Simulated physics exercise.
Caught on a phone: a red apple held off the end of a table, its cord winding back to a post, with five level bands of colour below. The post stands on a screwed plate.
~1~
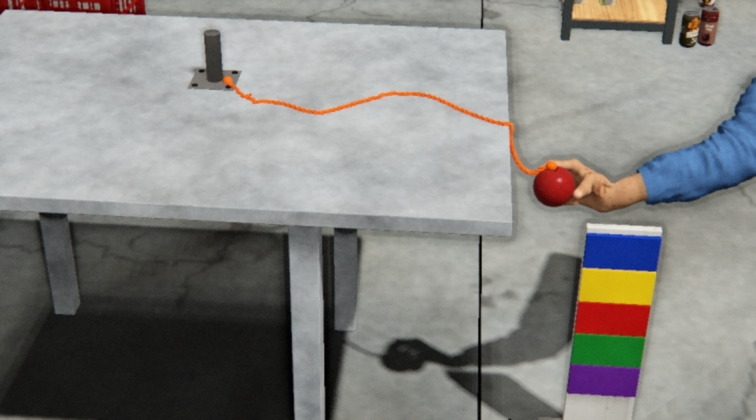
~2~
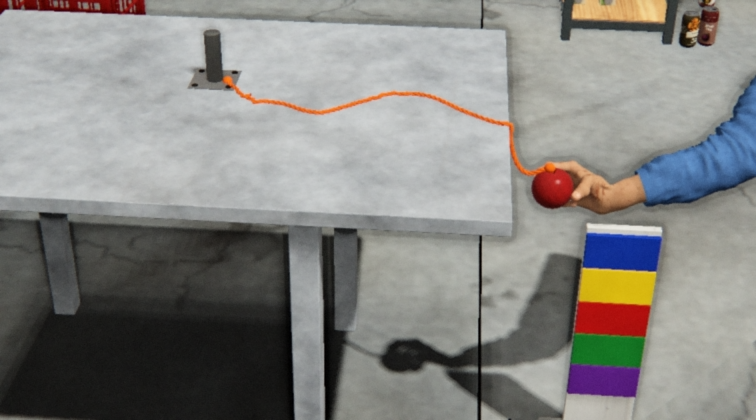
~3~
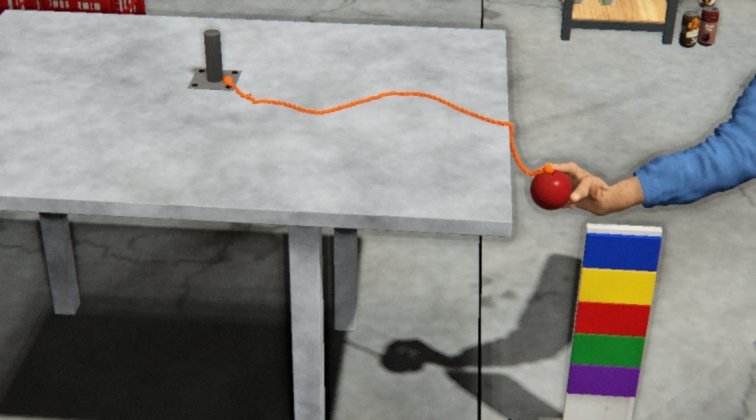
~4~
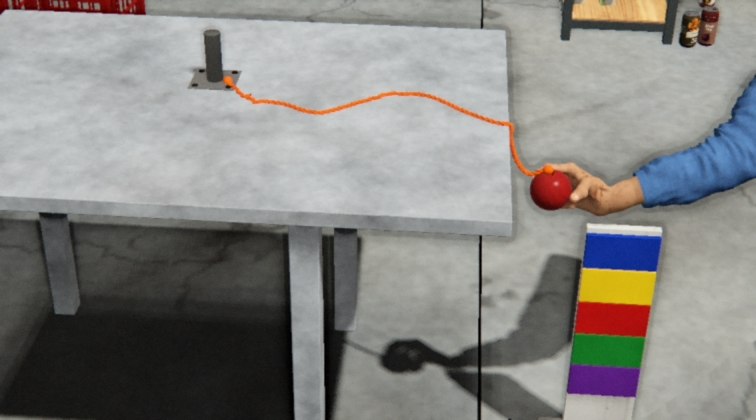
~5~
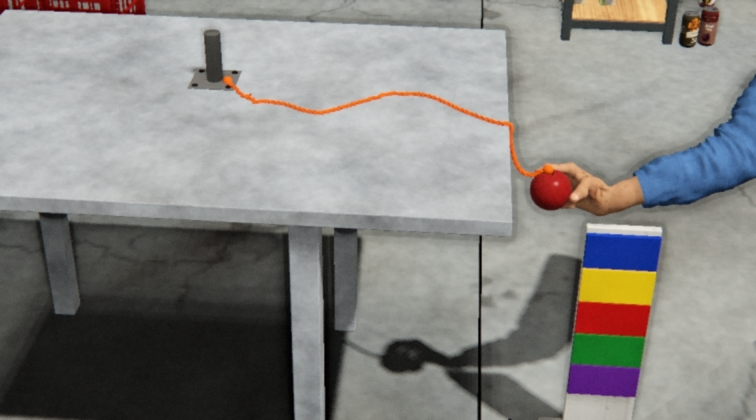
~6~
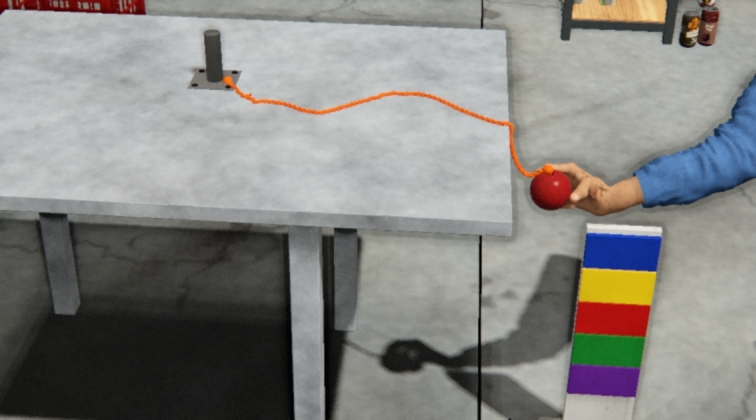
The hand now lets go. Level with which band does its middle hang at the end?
The cord holds its middle at yellow.
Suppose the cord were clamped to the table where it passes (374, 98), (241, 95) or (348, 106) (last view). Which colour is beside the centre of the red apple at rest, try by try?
Try by try: Blue; yellow; blue.
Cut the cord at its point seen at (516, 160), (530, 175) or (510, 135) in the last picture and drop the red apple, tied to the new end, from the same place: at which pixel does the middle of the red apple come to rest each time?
Try by try, around (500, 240), (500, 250) and (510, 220).
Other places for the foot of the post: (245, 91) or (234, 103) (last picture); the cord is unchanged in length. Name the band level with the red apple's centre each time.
In that order: Red; red.
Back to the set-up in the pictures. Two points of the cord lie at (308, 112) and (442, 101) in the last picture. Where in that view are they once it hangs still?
Near (349, 97) and (499, 120).
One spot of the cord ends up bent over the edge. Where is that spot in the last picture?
At (452, 106), roughly.
Soon after, apple near (510, 258); level with yellow.
Then, apple near (483, 263); level with yellow.
At rest, apple near (503, 273); level with yellow. At yellow.
